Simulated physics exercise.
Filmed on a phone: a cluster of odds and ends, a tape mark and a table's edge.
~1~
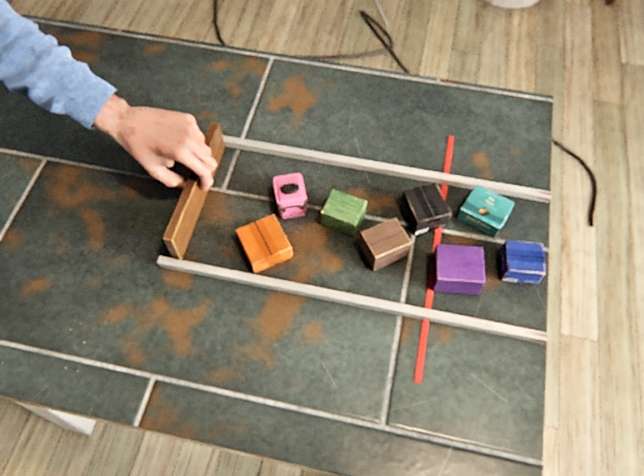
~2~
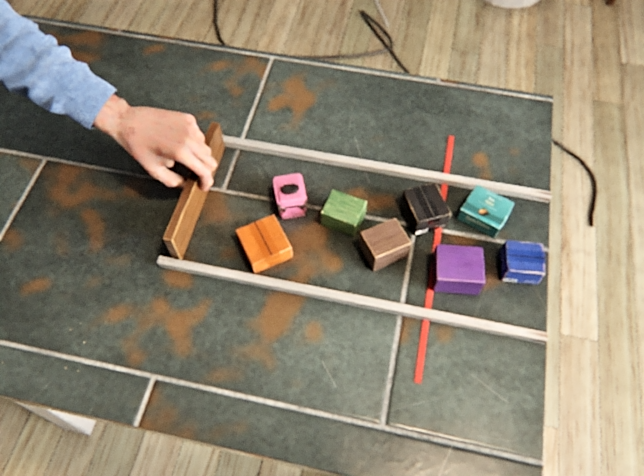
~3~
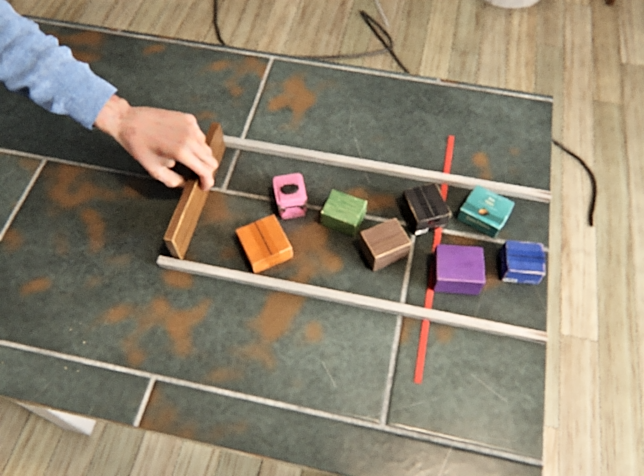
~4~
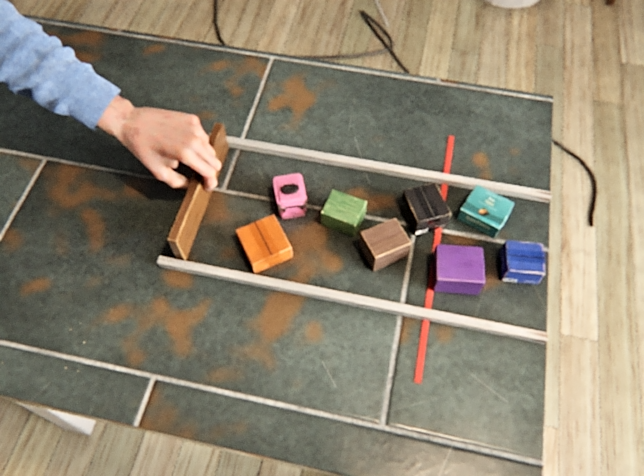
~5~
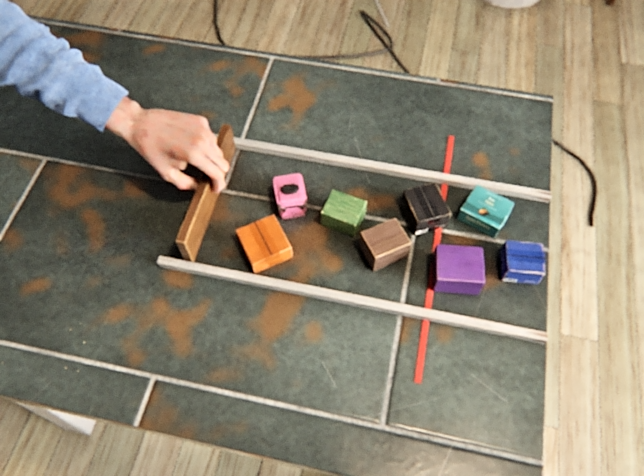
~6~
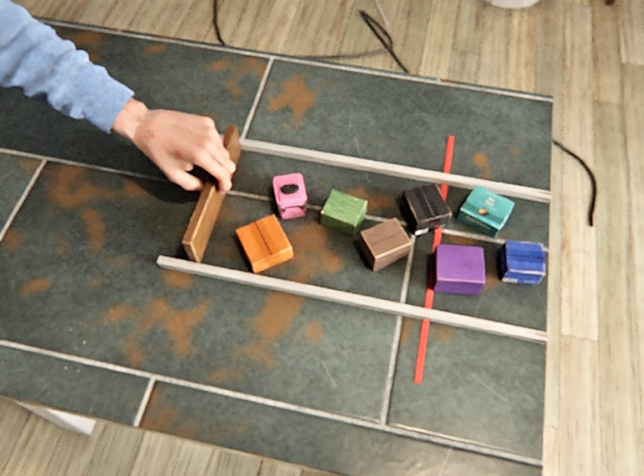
Hand sliding a wooden board slightly right between two pale rails on a dark tabletop, the colourful blocks ahead staying still.
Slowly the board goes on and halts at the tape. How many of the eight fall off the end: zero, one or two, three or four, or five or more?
The number that fall off is one or two.
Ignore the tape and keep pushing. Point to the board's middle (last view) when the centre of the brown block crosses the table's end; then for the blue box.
Its middle is around (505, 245) and around (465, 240).
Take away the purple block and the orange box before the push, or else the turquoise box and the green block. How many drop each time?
First 1, then 0.
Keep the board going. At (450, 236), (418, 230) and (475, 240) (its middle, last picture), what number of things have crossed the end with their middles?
Past the end: 1, 0 and 3.
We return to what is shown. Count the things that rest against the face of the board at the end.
The number is 2.
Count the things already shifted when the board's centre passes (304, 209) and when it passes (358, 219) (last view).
By then 3, and 6.
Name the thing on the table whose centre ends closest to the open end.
The blue box ends nearest.
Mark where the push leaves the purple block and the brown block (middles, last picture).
The purple block stops around (507, 292); the brown block around (482, 256).
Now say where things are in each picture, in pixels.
In the first frame, blue box (522, 262); turquoise box (486, 211); purple block (457, 269); board (197, 189); tape (437, 245).
In the second frame, turquoise box (486, 211); black box (425, 208).
In the third frame, purple block (457, 269); green block (344, 213).
In the fourth frame, blue box (522, 262); brown block (385, 245).
In the fifth frame, turquoise box (486, 211); orange box (264, 244).
In the sixth frame, blue box (522, 262); turquoise box (486, 211); purple block (457, 269); board (214, 192); tape (437, 245).
Soon after, none off yet; blue box at rest near (522, 262); turquoise box at rest near (486, 211); purple block at rest near (457, 269).
In the end, the number that fall off is one or two; gone, turquoise box.
